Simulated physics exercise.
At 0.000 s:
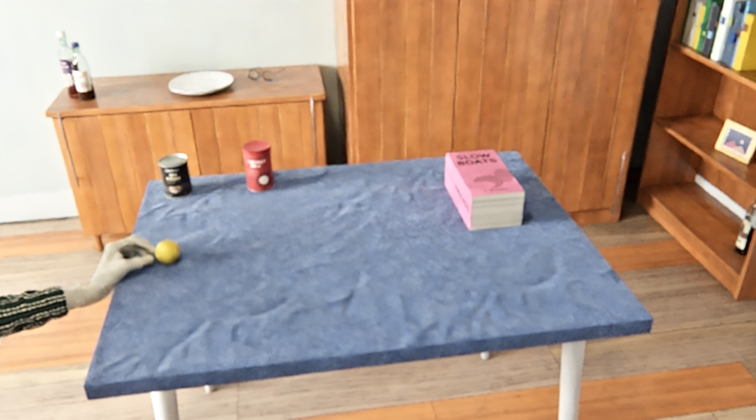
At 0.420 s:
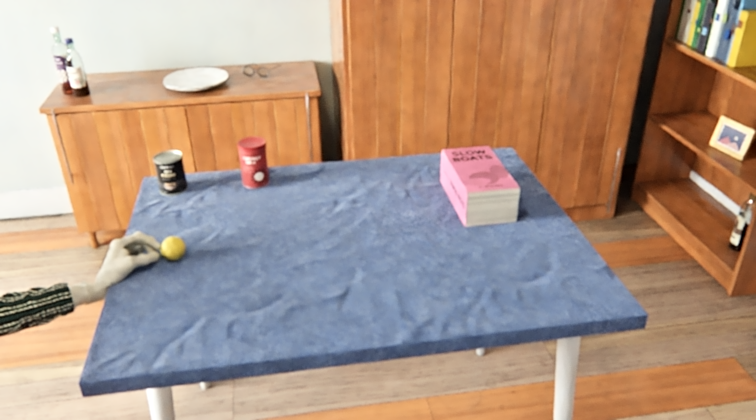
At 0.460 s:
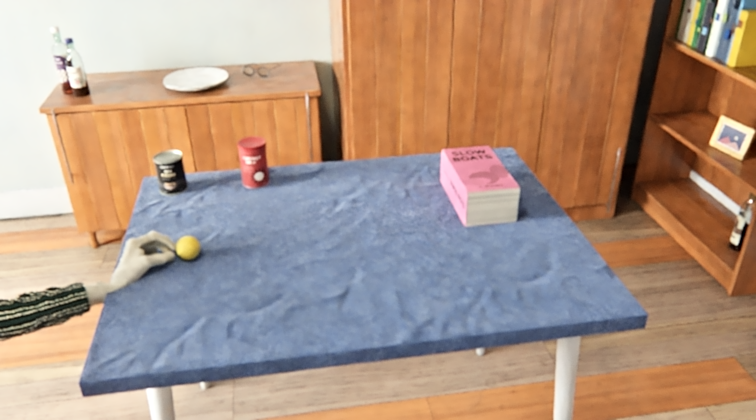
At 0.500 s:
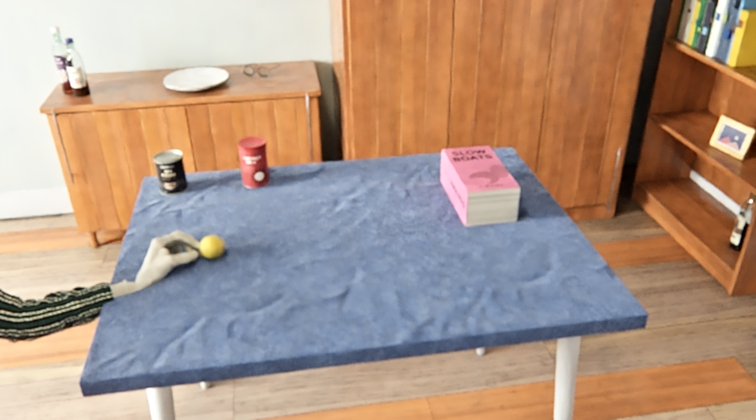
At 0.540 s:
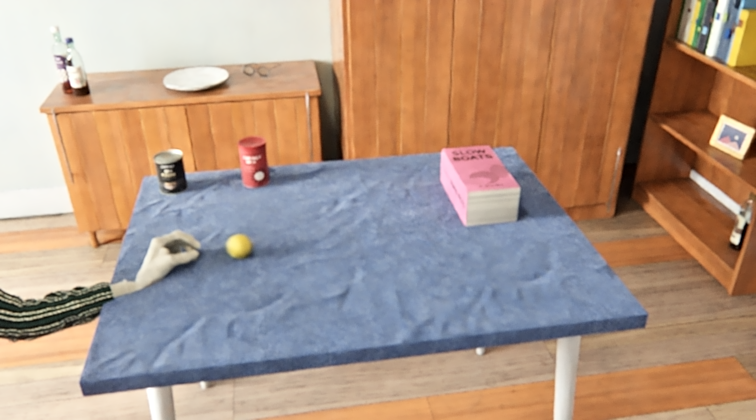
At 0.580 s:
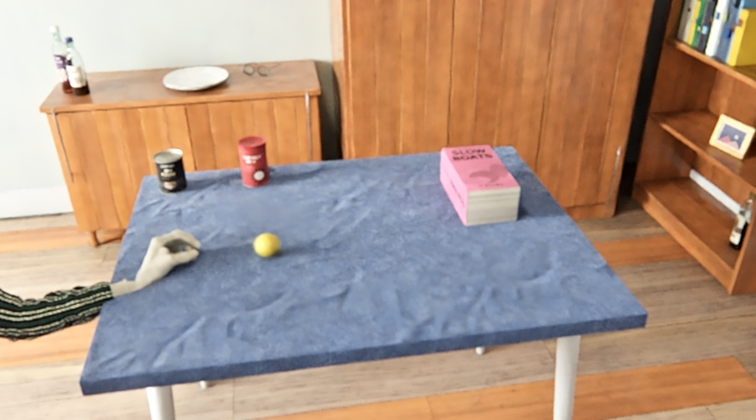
A hand pushed a yellow lemon to the right across a blue-covered table, then let go and stayed put as the lemon rolled farther toward the middle, while the cans and pink book stayed still.
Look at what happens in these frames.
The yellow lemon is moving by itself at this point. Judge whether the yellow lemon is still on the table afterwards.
Off the table.
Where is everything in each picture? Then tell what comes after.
In the first picture, under the hand; yellow lemon (168, 252).
In the second picture, under the hand; yellow lemon (173, 249).
In the third picture, under the hand; yellow lemon (188, 248).
In the fourth picture, yellow lemon (212, 248).
In the fifth picture, yellow lemon (240, 247) displaced about its own width.
In the sixth picture, yellow lemon (268, 245) displaced well along.
Around 0.78 s, yellow lemon displaced well along near (402, 243).
Around 1.08 s, yellow lemon displaced well along near (593, 238).
Around 1.28 s, yellow lemon now off the table.
Around 1.58 s, things are still on the move.
Finally (1.7 s), off the table, yellow lemon.
